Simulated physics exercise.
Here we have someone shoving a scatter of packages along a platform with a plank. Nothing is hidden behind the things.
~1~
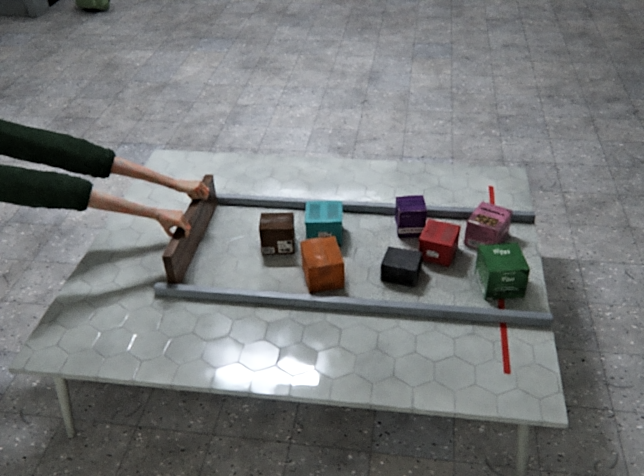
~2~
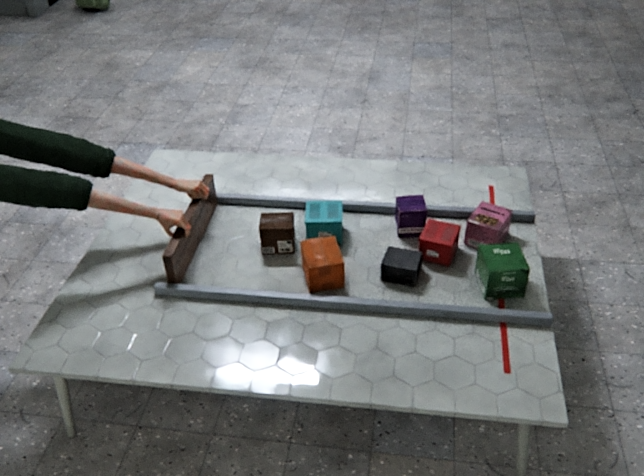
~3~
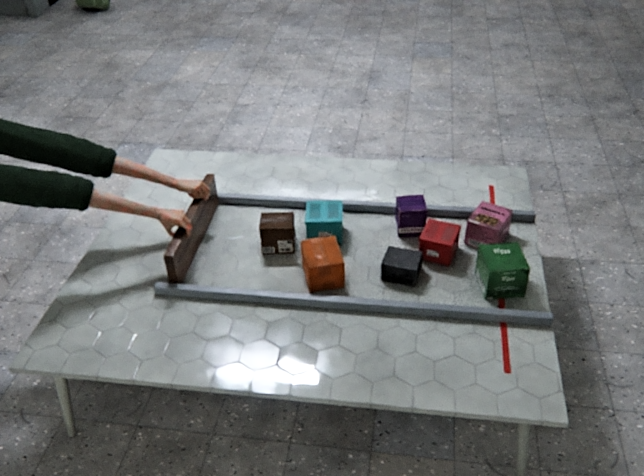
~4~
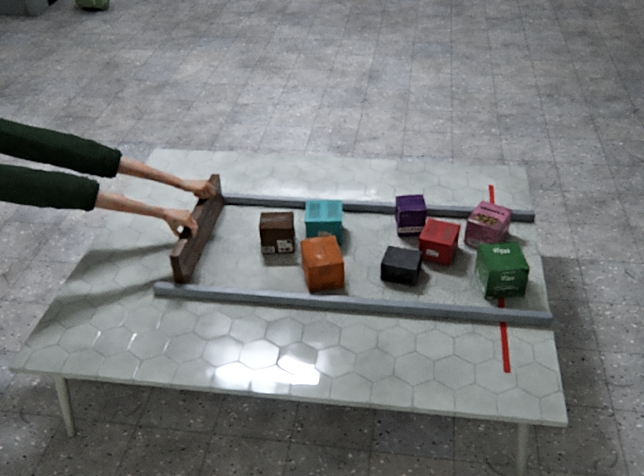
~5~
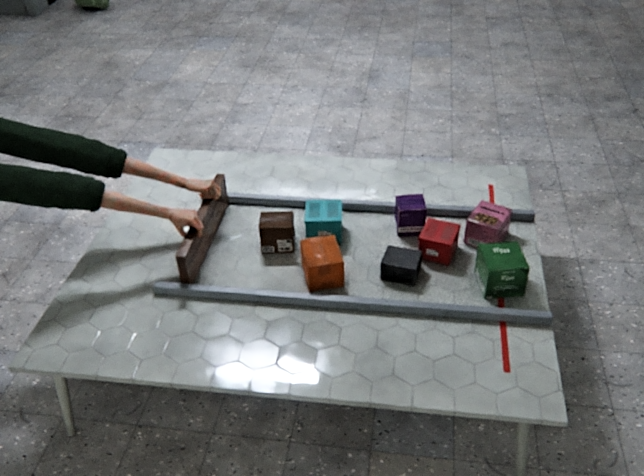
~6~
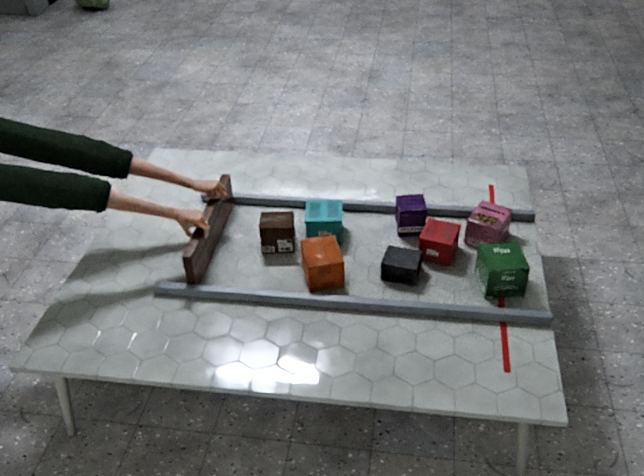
A pale, hexagon-patterned table stands on a grey tiled floor, seen from above at an angle by a still camera. Between two grey rails sit eight boxes: brown, turquoise and orange nearer the left, purple, black and red farther right, and pink and green by a red line. Two dark-sleeved arms grip a brown plank at the left and slide it slightly rightward, while the boxes stay still.
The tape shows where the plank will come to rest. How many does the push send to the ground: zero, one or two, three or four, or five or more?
In the end the number that fall off is five or more.
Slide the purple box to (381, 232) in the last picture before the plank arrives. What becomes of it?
From there it is lost.
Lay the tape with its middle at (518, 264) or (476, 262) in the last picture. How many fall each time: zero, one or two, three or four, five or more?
Taking them in turn, at least five; one or two.
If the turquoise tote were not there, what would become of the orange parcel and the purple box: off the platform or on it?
The orange parcel is kept; the purple box stays on.
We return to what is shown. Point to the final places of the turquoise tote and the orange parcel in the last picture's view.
Near (516, 224) and (521, 281).
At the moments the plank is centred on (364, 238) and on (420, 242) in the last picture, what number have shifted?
The counts are 5 and 8.
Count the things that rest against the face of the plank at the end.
It touches 3.
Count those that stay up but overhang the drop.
Overhanging: 0.
Early on, none off yet; green box at rest near (501, 270); pink box at rest near (488, 226); red tote at rest near (439, 242).
A while later, none off yet; green box travelled about its own width near (538, 274); pink box travelled about its own width near (525, 224); red tote travelled about its own width near (496, 246).
Finally, the number that fall off is five or more; lost, black crate, purple box, red tote, pink box and green box.
